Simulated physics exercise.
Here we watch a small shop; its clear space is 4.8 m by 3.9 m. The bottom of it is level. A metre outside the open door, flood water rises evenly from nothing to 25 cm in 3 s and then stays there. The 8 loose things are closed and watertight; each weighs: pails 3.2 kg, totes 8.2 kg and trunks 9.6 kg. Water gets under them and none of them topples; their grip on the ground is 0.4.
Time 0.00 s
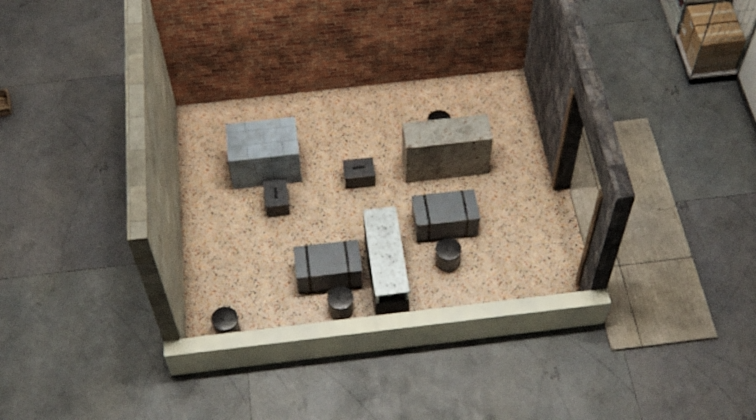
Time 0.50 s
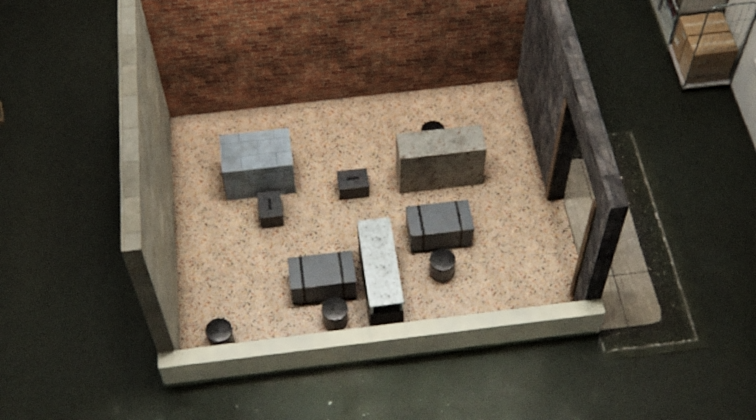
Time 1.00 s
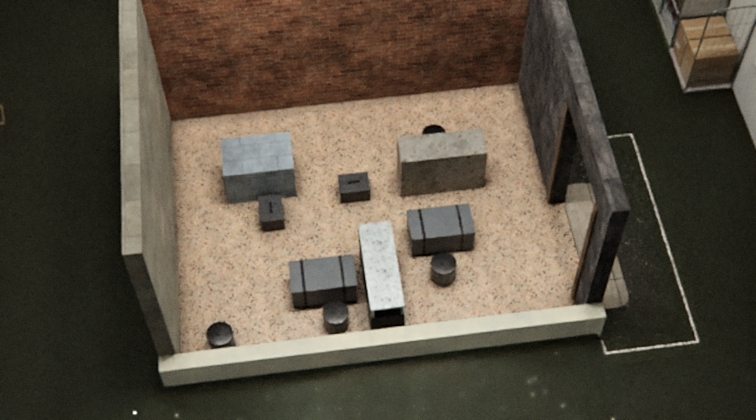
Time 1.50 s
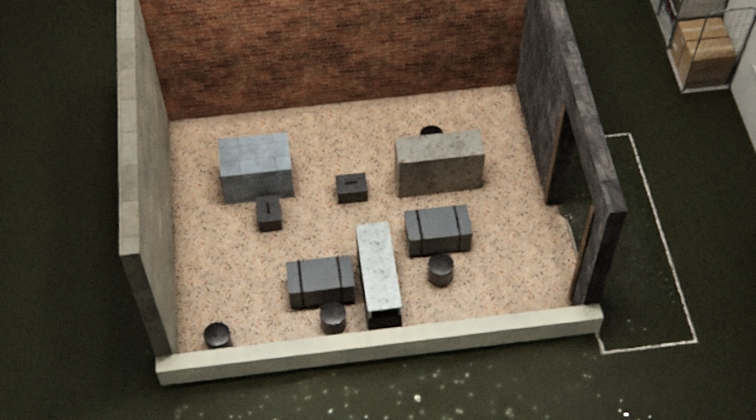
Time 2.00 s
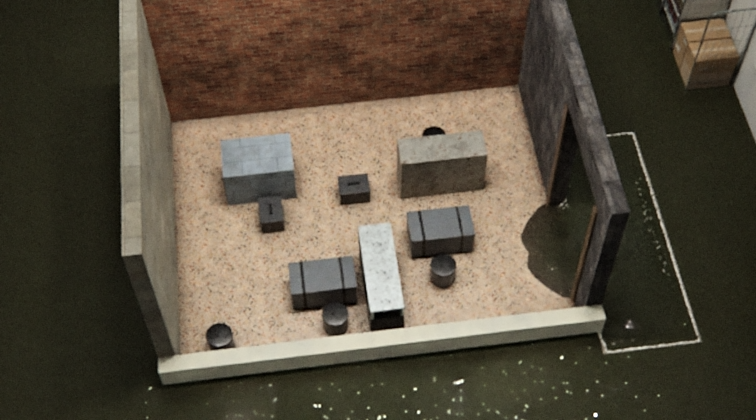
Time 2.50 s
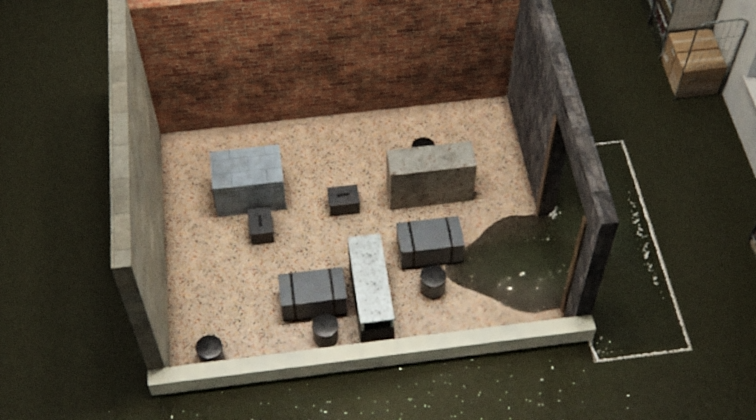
A small walled shop stands in dark water, which spreads in through its right doorway.
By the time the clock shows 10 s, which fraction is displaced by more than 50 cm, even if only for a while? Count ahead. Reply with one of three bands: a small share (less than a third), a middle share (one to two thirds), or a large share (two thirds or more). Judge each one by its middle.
A middle share, one to two thirds.
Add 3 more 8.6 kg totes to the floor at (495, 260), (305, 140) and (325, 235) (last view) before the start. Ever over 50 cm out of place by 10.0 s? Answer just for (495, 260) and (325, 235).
So the first ends up beyond that distance while the second ends up beyond that distance.
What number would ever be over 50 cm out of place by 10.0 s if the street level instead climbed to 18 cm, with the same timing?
Count under that change: 4.
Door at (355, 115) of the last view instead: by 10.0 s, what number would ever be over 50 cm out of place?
Then the count would be 7.
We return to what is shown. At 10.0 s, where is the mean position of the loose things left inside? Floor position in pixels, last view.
Close to (351, 239).
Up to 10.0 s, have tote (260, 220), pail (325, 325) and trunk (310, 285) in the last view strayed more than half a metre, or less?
In that order: Above the mark, below the mark, below the mark.
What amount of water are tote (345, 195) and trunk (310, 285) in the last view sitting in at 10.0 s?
Close to 4 and 8 centimetres.
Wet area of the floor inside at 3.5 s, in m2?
At that time the wet patch spans about 4.5 m2.
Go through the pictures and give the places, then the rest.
The first picture shows a pail at (224, 318) rests on the ground; a tote at (359, 168), on the bottom; water covers 0.0 m2; 0 of 8 have shifted.
The second picture shows a pail at (219, 330), on the bottom; a tote at (353, 179), on the bottom; water covers 0.0 m2; 0 of 8 have shifted.
The third picture shows a pail at (219, 333) rests on the ground; a tote at (354, 182), on the bottom; 0.0 m2 under water; 0 of 8 have shifted.
The fourth picture shows a pail at (217, 334), on the bottom; a tote at (351, 183), on the bottom; 0.0 m2 under water; 0 of 8 have shifted.
The fifth picture shows a pail at (219, 335), on the bottom; a tote at (354, 184), on the bottom; water covers 0.5 m2; 0 of 8 have shifted.
The sixth picture shows a pail at (209, 347) rests on the ground; a tote at (343, 195) rests on the ground; 1.3 m2 under water; 0 of 8 have shifted.
After 3.5 s 0 of 8 are over 50 cm from their spots; 1 afloat.
After 4.5 s 2 of 8 are over 50 cm from their spots; 2 afloat.
After 7.0 s 4 of 8 are over 50 cm from their spots; 4 afloat.
After 10.0 s 5 of 8 are over 50 cm from their spots, and 5 have been at some point; 6 afloat.
